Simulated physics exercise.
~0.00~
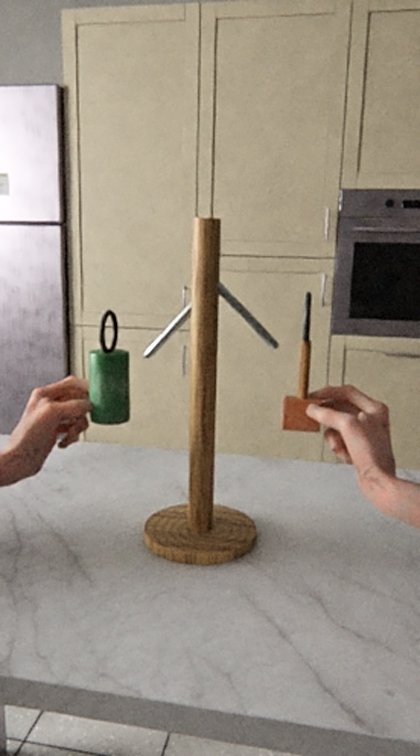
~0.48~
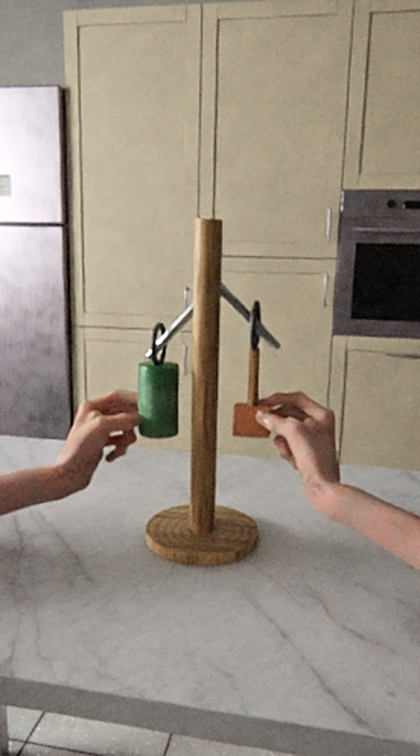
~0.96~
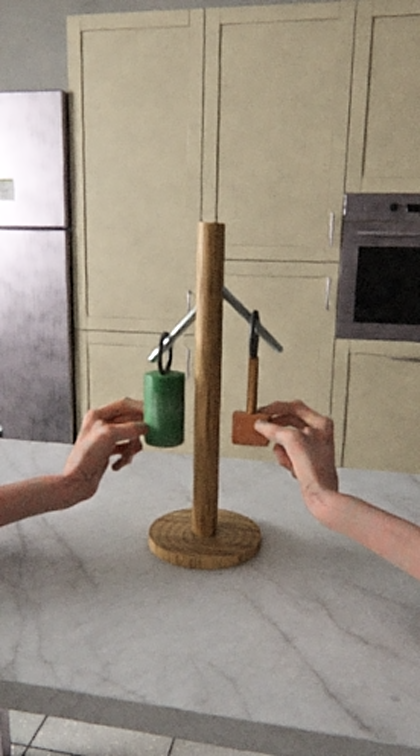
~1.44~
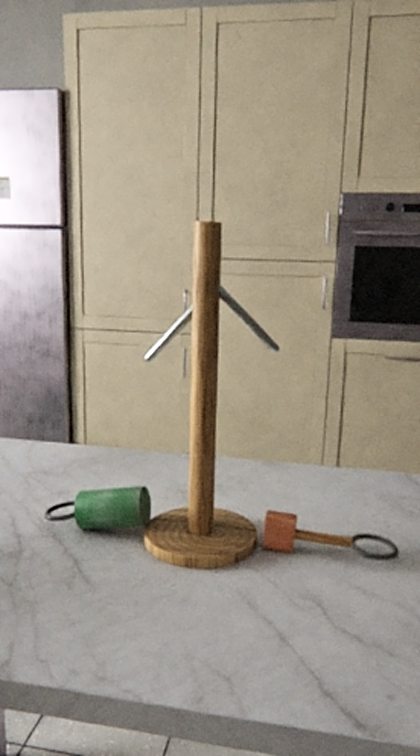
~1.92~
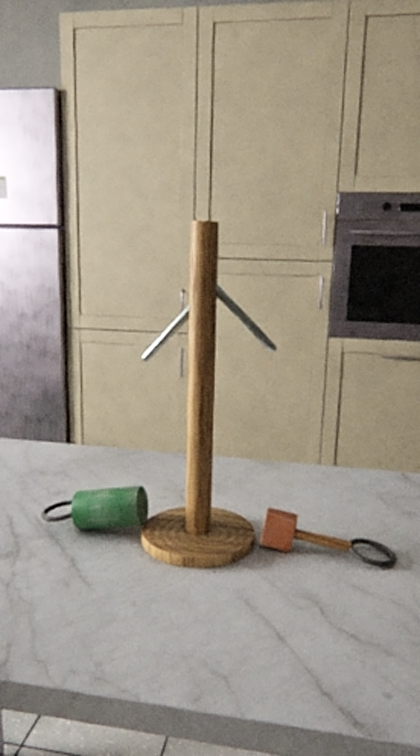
In a kitchen, two hands lift rings to sloping pegs, but both objects end up lying on the counter.
